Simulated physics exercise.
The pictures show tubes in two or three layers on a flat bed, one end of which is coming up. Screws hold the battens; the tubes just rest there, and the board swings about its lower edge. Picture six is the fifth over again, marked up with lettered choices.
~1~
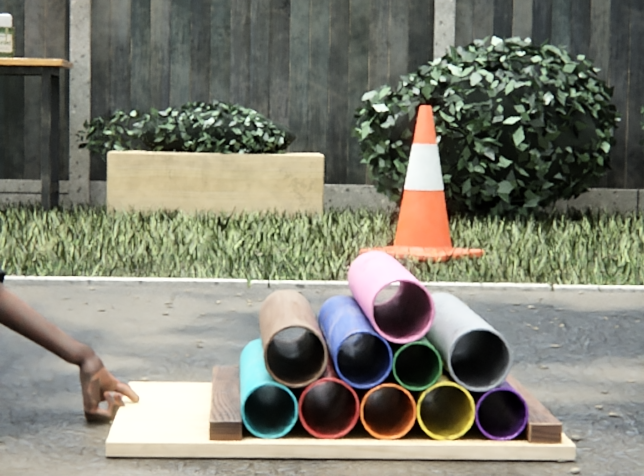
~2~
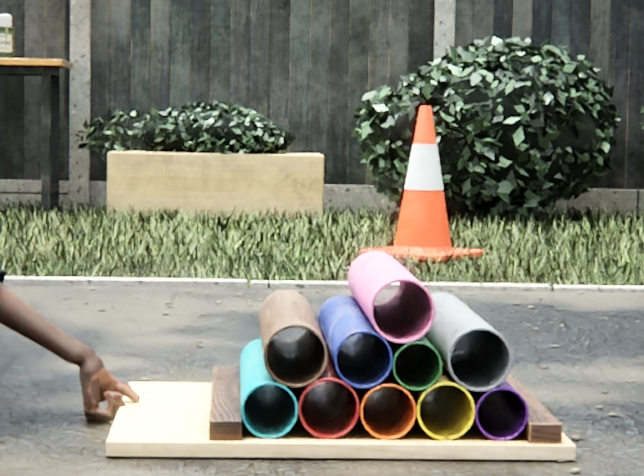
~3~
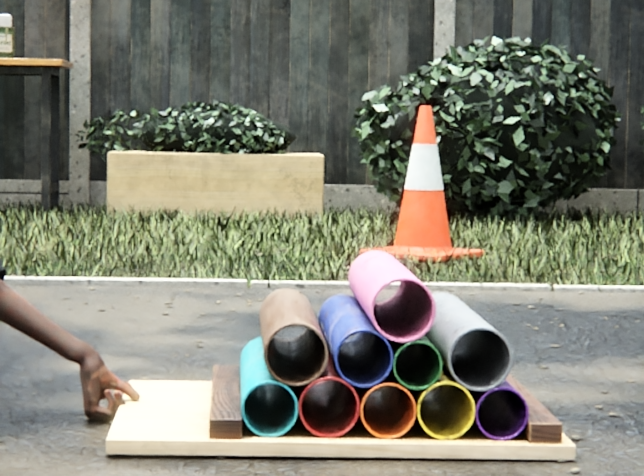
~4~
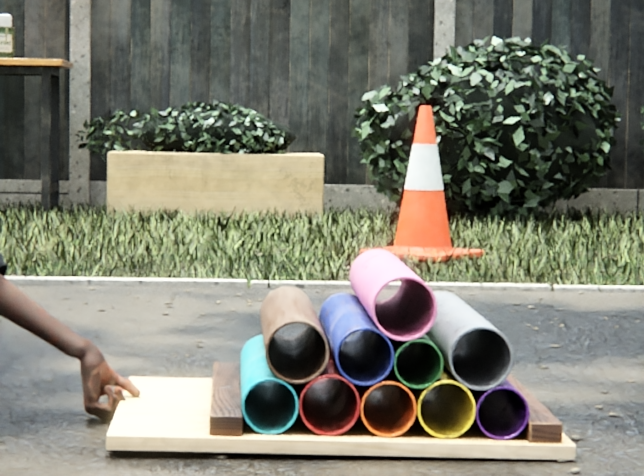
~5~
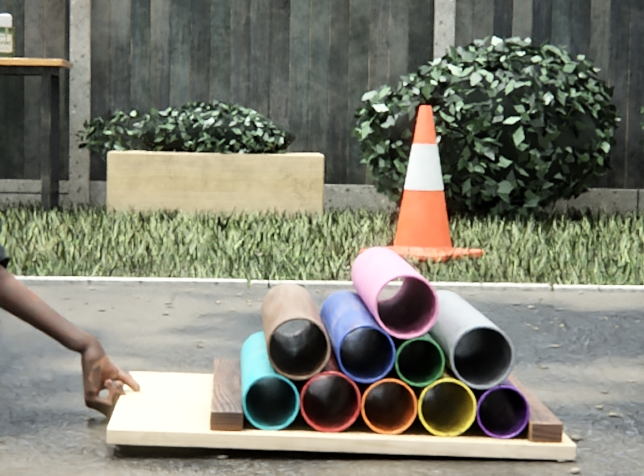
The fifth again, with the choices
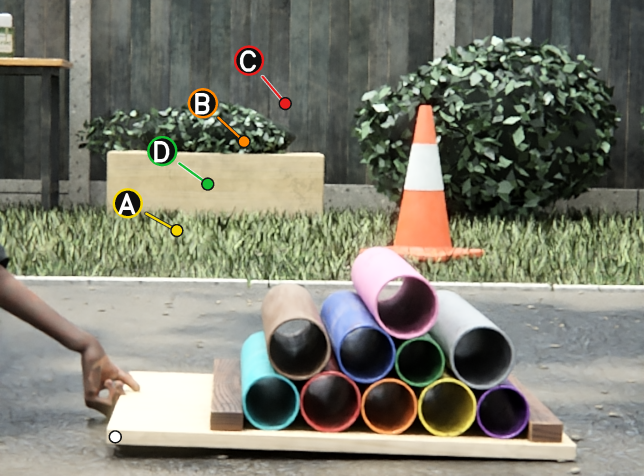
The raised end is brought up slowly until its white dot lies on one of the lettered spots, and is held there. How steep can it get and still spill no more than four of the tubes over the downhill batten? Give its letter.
Mark A is as high as it can go.
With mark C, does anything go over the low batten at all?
At C: Yes.
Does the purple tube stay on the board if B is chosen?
Yes, with B.
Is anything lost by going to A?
Yes.
On the marked copy, A at (177, 231); B at (244, 142); C at (285, 104); D at (208, 184); the white dot at (115, 437).
With A. Early on, board at 17°.
Further on, board at 28°.
At the end, board at 28°, two over the low batten (grey, pink).
As for the rest, B five over the low batten; C five over the low batten; D five over the low batten.
